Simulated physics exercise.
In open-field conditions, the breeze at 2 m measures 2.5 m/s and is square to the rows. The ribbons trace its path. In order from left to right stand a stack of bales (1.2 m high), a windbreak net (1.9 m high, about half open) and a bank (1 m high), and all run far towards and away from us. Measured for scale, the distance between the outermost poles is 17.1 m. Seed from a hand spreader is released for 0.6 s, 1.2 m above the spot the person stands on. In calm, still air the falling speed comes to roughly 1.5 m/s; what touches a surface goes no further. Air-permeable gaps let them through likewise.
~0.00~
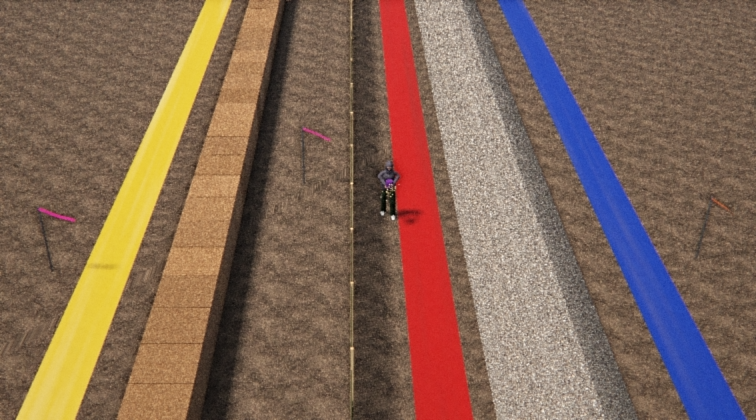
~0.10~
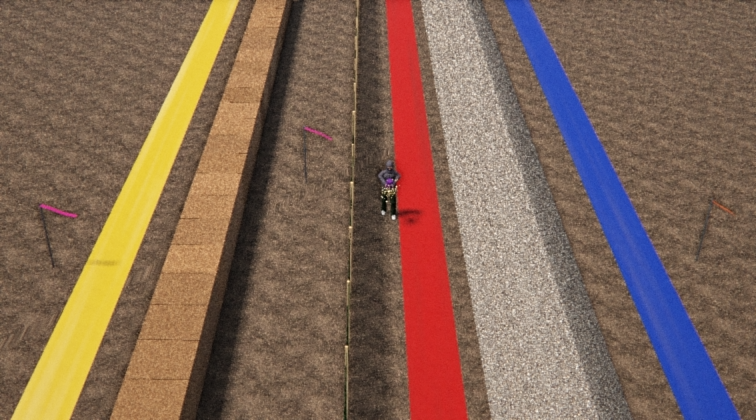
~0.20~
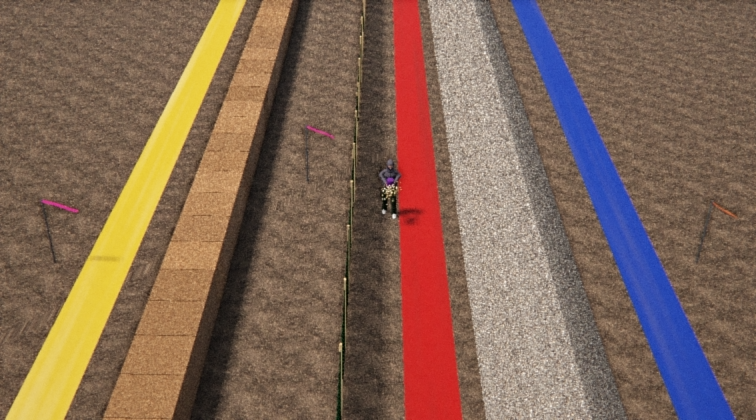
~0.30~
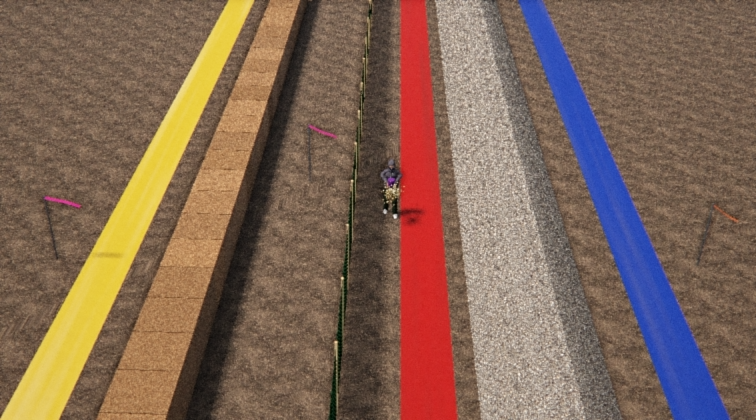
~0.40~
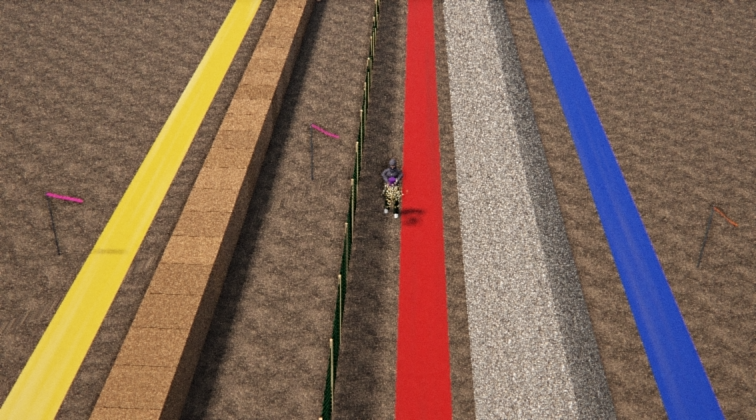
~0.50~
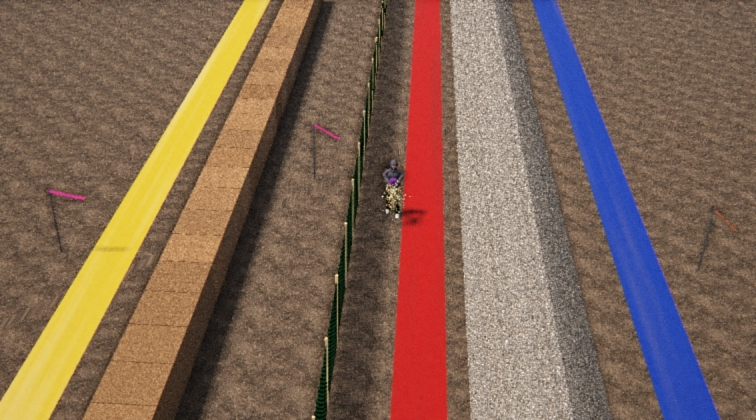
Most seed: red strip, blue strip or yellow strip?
It is red.
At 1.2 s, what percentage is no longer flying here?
Roughly 45 in a hundred.
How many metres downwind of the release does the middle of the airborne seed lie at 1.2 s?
About 0.0 m.
After 1.2 s, 54 % is in the air or yet to come; 8 % lies on the red strip, 0 % on the blue strip and 0 % on the yellow strip; the middle of what still flies is 0.3 m above the low ground, near (397, 216).
After 2.0 s, 2 % is in the air or yet to come; 21 % lies on the red strip, 0 % on the blue strip and 0 % on the yellow strip.
After 3.5 s, 0 % is in the air or yet to come; 22 % lies on the red strip, 0 % on the blue strip and 0 % on the yellow strip.
After 8.0 s, 0 % is in the air or yet to come; 22 % lies on the red strip, 0 % on the blue strip and 0 % on the yellow strip.
After 45.0 s, 0 % is in the air or yet to come; 22 % lies on the red strip, 0 % on the blue strip and 0 % on the yellow strip.
